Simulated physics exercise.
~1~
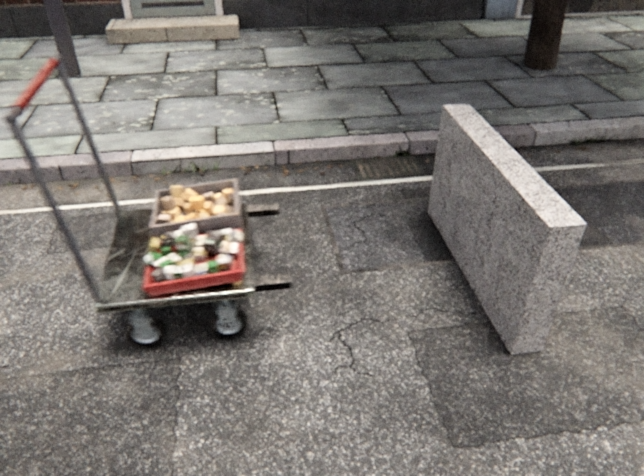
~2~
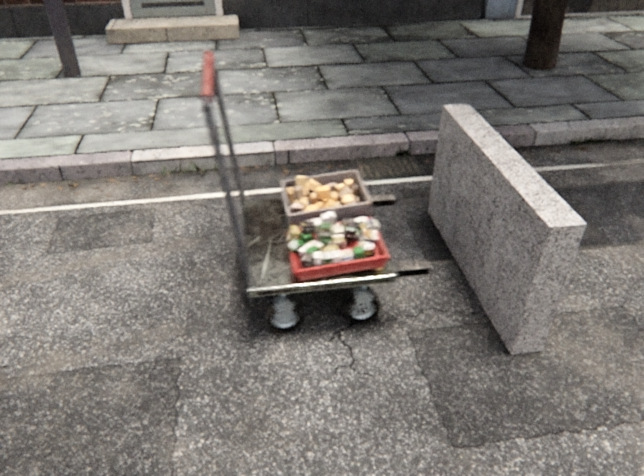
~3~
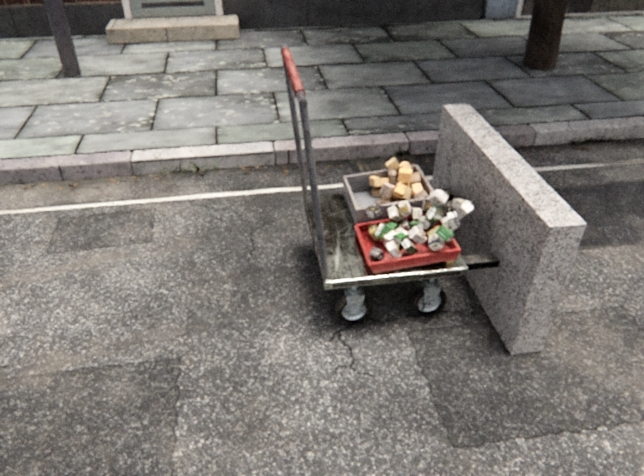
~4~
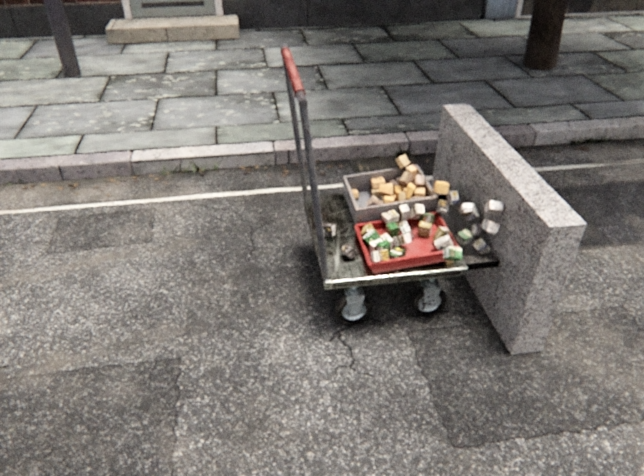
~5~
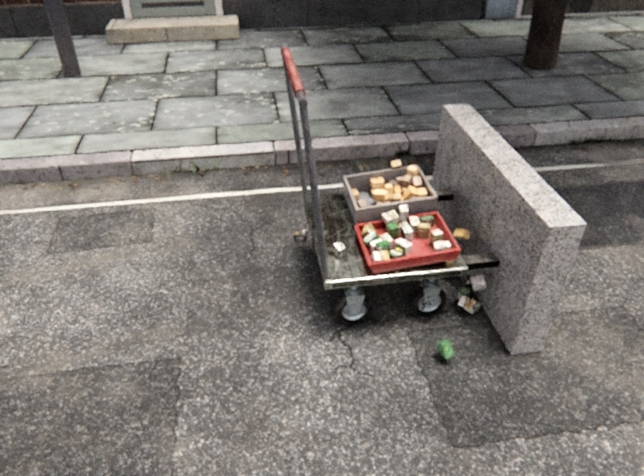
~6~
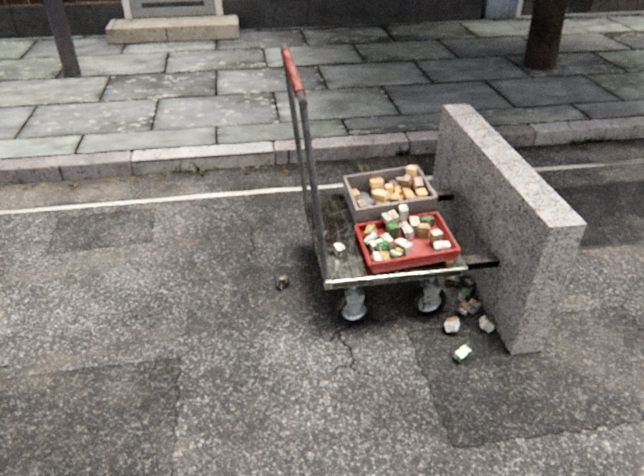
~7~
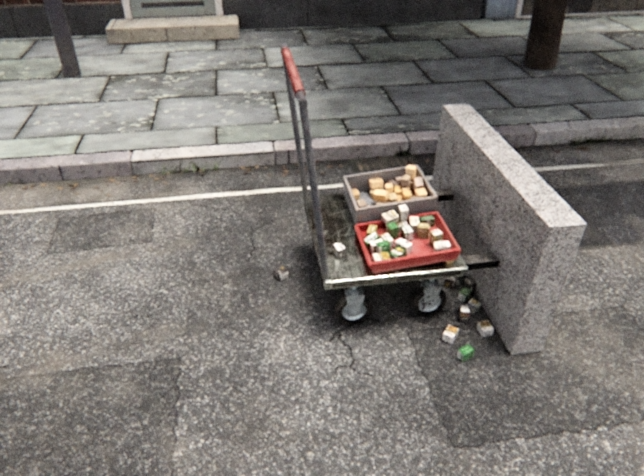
Trolley with a grey basket and a red basket rolling right, stopping dead at a stone wall, small blocks spilling onto the road.
